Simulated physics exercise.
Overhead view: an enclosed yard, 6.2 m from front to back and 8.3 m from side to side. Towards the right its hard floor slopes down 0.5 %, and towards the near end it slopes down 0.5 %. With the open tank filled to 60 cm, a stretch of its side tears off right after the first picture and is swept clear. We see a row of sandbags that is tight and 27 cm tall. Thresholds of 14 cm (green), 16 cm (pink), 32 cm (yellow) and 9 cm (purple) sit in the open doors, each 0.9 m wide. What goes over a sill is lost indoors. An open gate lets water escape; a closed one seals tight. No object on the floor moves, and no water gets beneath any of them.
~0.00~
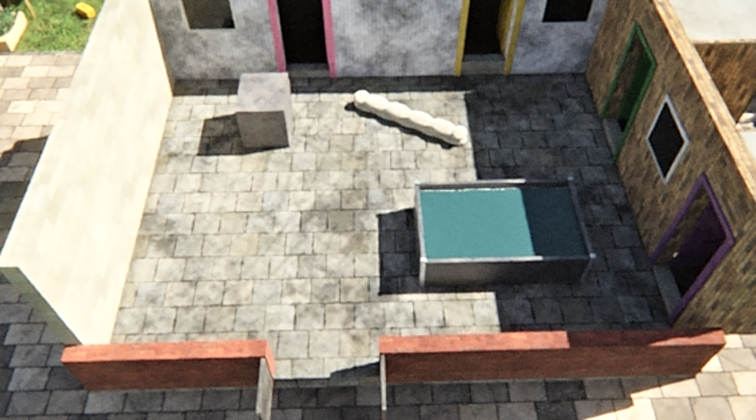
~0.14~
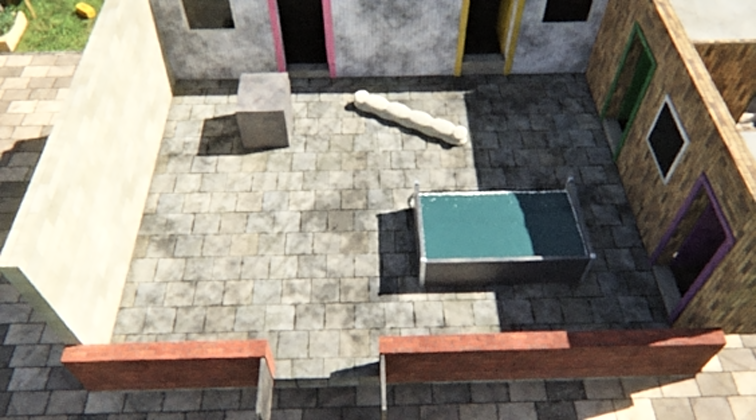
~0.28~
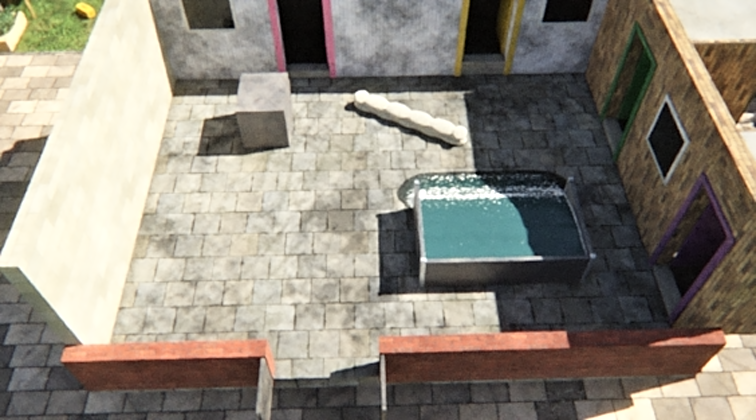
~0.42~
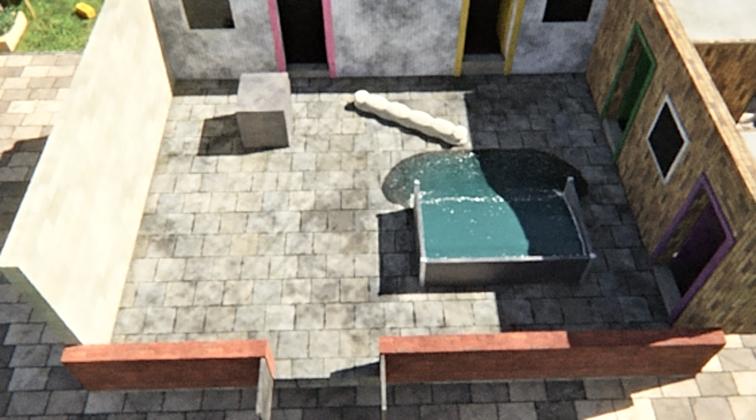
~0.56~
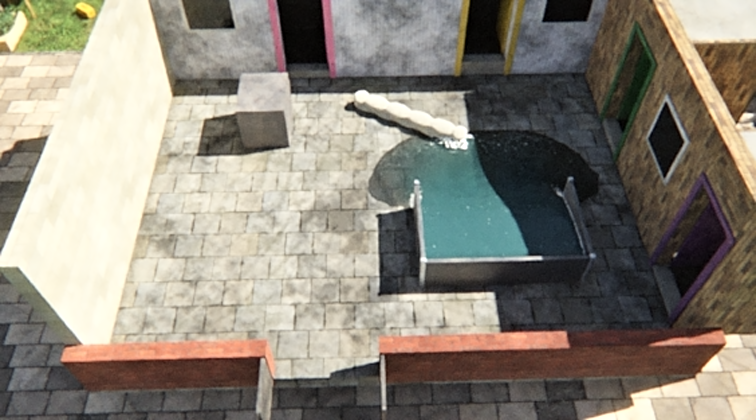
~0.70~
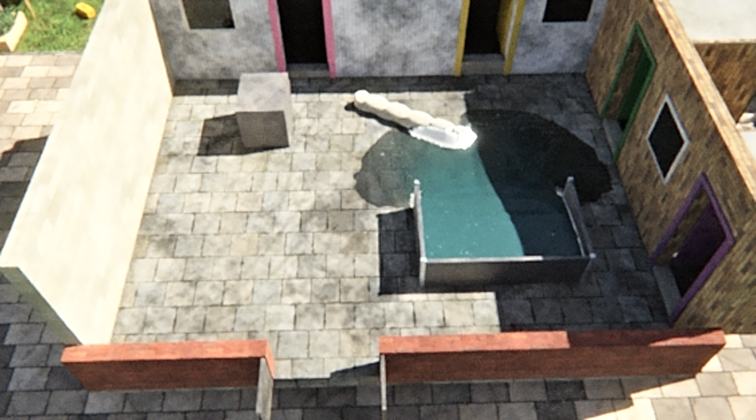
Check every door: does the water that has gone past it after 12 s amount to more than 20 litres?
Green door: It does not. Pink door: It does not. Yellow door: It does not. Purple door: It does not.
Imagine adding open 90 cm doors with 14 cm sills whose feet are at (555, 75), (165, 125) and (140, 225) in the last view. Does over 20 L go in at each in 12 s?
The first one exceeds it, the second one doesn't reach it, and the third one doesn't reach it.
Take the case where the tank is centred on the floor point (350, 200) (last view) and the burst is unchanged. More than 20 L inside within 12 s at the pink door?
Well, pink ends up beyond the mark.
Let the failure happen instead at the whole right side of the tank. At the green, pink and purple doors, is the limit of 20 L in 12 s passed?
Green door doesn't reach it, pink door doesn't reach it, purple door surpasses it.
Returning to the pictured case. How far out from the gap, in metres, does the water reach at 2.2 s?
Around 5.4 metres.
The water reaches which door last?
That would be the purple door.
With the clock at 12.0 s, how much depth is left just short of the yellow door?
Depth: Approx. 3.0 cm.
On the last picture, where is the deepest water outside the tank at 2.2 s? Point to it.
The spot is near (574, 75) in the last view.
After 1.4 s water covers 30 % of the floor and is deepest (34 cm) near (452, 148); green door 8 cm at the sill, 0 L in, pink door not reached, yellow door 28 cm at the sill, 0 L in, purple door not reached.
After 2.2 s water covers 35 % of the floor and is deepest (46 cm) near (574, 75); green door 10 cm at the sill, 0 L in, pink door 2 cm at the sill, 0 L in, yellow door 26 cm at the sill, 1 L in, purple door not reached.
After 3.5 s water covers 45 % of the floor and is deepest (21 cm) near (587, 86); green door 17 cm at the sill, 2 L in, pink door 14 cm at the sill, 2 L in, yellow door 17 cm at the sill, 1 L in, purple door not reached.
After 7.0 s water covers 80 % of the floor and is deepest (16 cm) near (666, 319); green door 7 cm at the sill, 6 L in, pink door 6 cm at the sill, 3 L in, yellow door 7 cm at the sill, 1 L in, purple door 8 cm at the sill, 0 L in.
After 12.0 s water covers 95 % of the floor and is deepest (8 cm) near (231, 363); green door 5 cm at the sill, 6 L in, pink door 3 cm at the sill, 3 L in, yellow door 3 cm at the sill, 1 L in, purple door 7 cm at the sill, 4 L in.
